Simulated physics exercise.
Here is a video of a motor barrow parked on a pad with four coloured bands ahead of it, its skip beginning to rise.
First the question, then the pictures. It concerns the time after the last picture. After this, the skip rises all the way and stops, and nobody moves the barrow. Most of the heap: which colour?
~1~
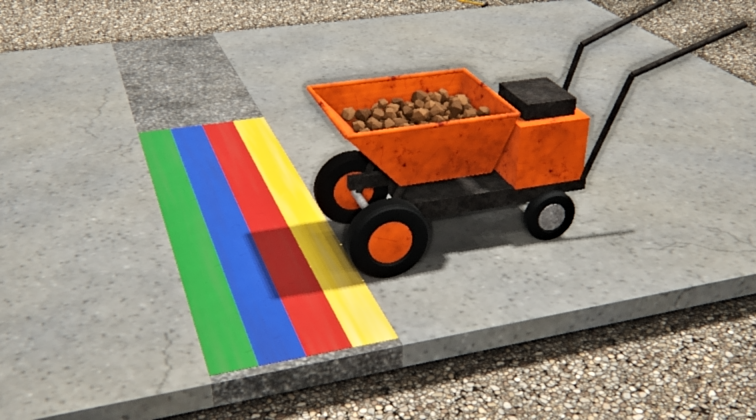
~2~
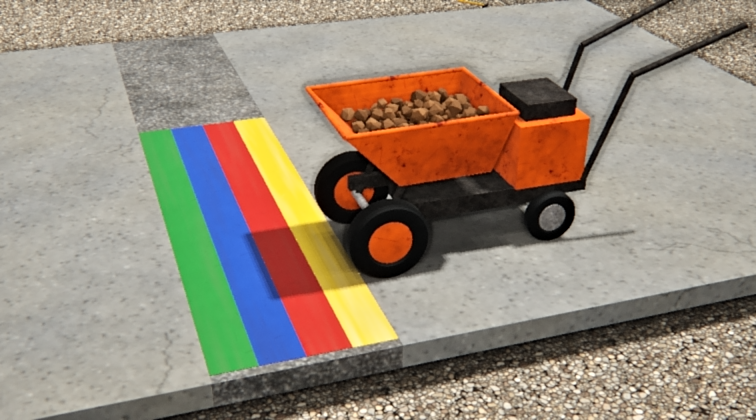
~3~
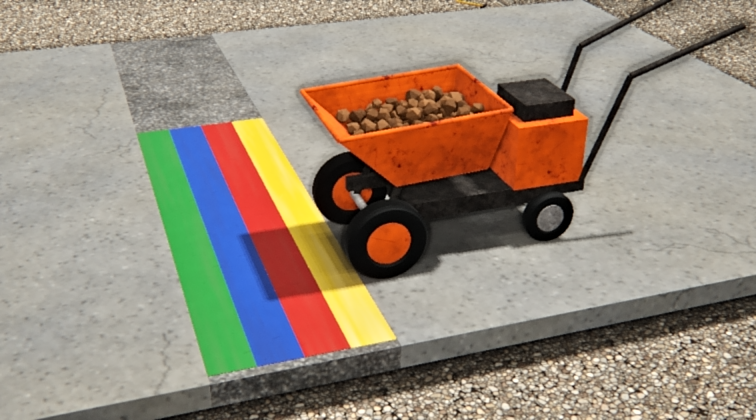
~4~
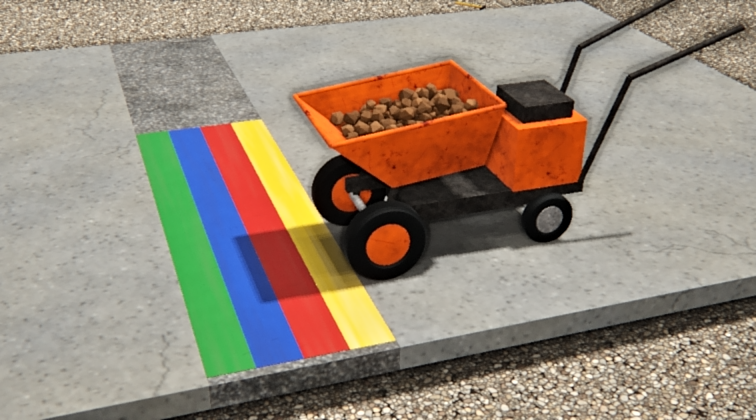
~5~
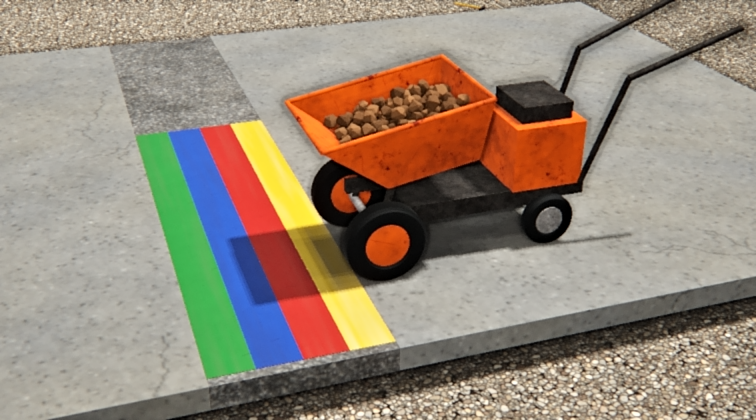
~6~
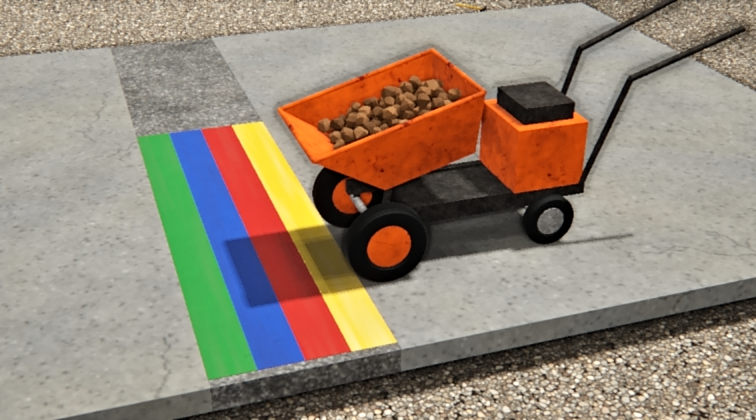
Colour: Green.
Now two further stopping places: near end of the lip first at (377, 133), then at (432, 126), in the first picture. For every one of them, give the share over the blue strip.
About 40 % and 20 %.
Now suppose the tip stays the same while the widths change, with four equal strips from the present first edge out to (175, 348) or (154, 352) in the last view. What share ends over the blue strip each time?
40 per cent, then 40 per cent, roughly.
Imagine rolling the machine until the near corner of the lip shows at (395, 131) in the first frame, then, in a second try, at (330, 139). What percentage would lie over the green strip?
About 20 percent at the first place and about 40 percent at the second.
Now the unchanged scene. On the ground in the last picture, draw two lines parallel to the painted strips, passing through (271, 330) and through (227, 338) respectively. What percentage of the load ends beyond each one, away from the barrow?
First 80 in a hundred, second 50 in a hundred.
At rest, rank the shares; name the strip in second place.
It's the blue strip.
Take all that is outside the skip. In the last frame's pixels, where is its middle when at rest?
Close to (200, 274) in the last picture.
Shortly afterwards, skip tipped steeply; the whole lot in the skip.
Next, skip tipped steeply; near two thirds in the skip; a little over the blue strip; near a quarter over the green strip; only a few falling; only a few off the paint.
Some moments later, skip tipped right over; a little in the skip; near a quarter over the blue strip; near a third over the green strip; near a quarter off the paint.
In the end, skip tipped right over; a little in the skip; none at all over the yellow strip; none at all over the red strip; near a quarter over the blue strip; near a third over the green strip; near a quarter off the paint.
